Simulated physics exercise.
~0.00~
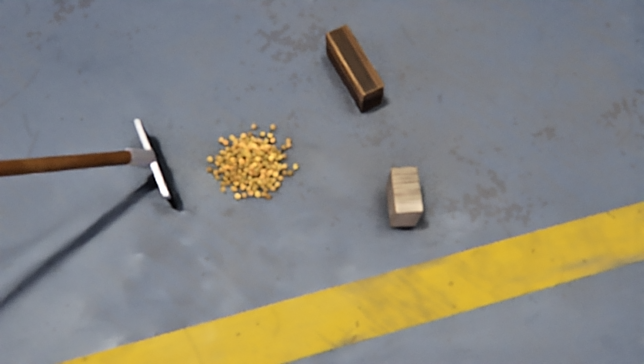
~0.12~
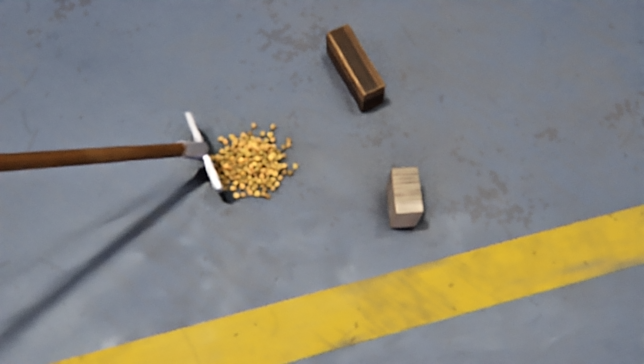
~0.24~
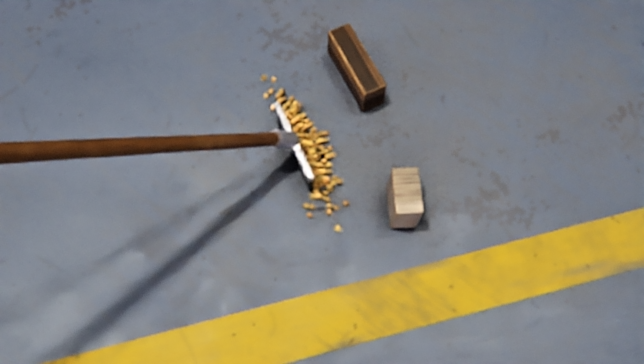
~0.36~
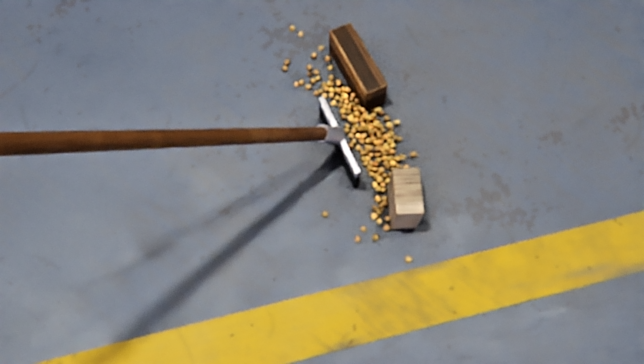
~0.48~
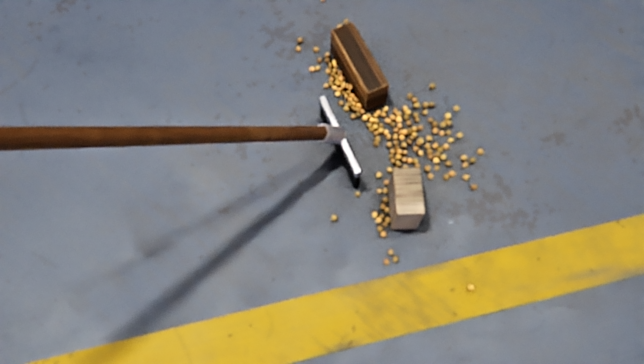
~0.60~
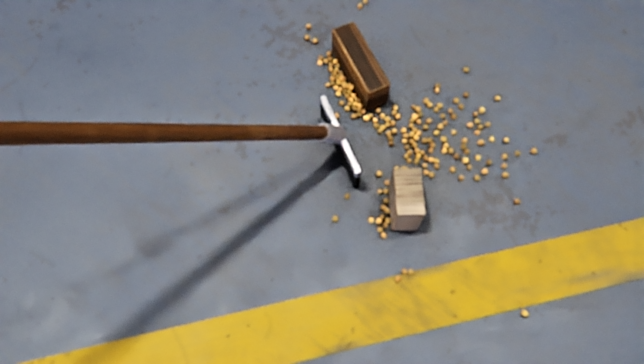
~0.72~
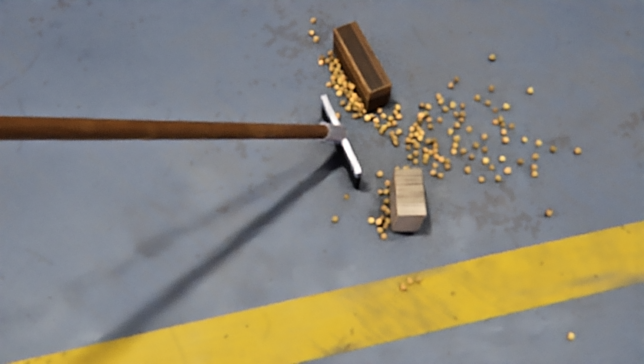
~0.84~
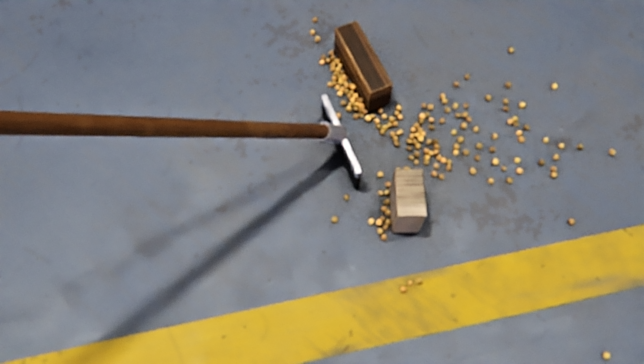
The video shows a squeegee pushing a pile of dried chickpeas rightward across a grey floor toward two wooden blocks, then stopping. Many chickpeas spill through the gap and scatter to the right, while others stay held up against the blocks and a few roll onto or past the yellow stripe.
